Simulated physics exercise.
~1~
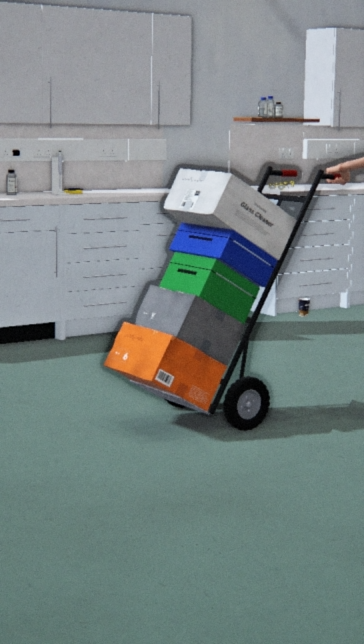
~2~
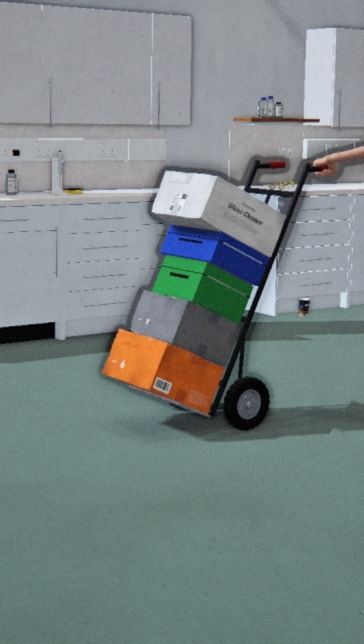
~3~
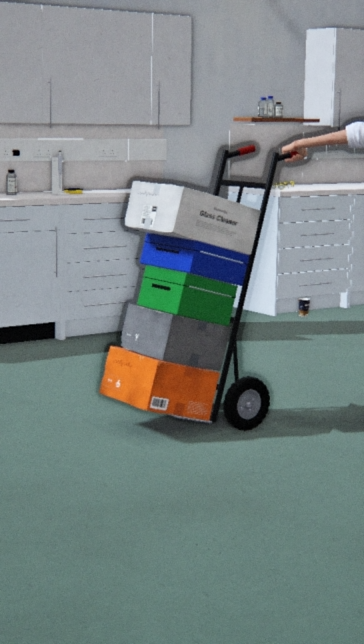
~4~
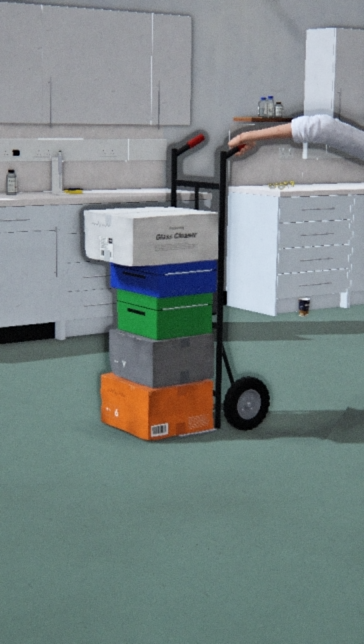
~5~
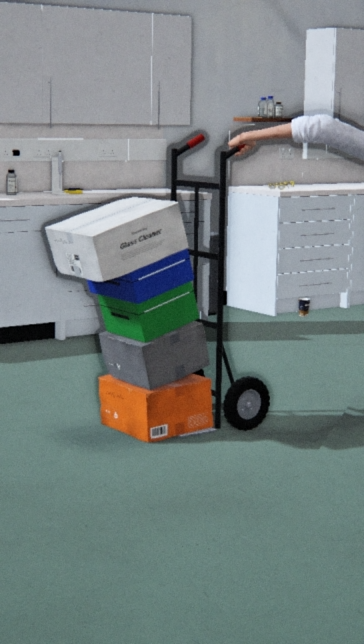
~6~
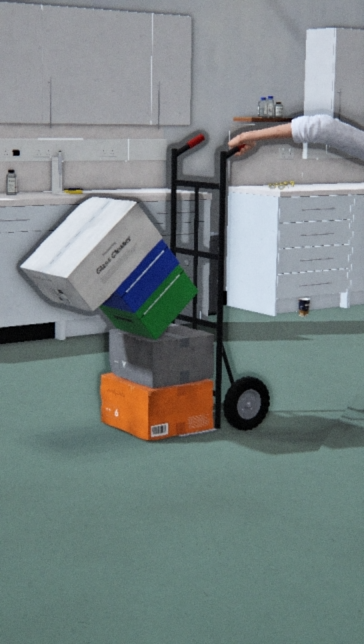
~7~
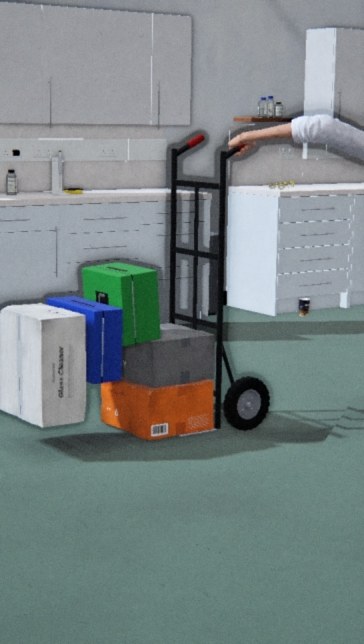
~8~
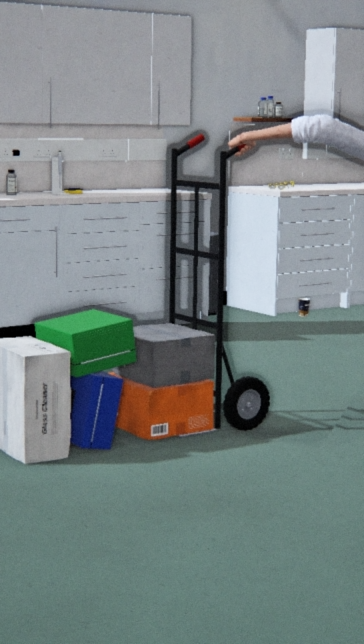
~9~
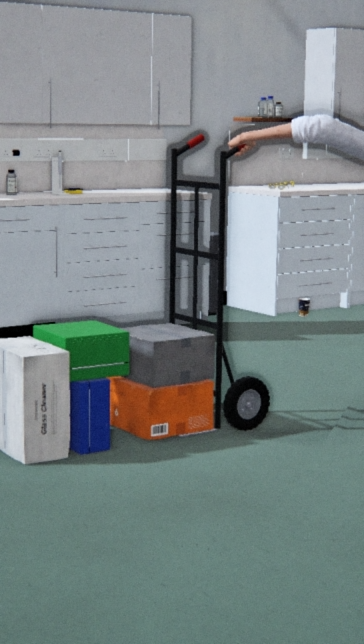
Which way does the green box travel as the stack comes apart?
The green box moves to the left, away from the hand truck.
In a kitchen, a hand swings a loaded hand truck upright and three upper boxes topple off.
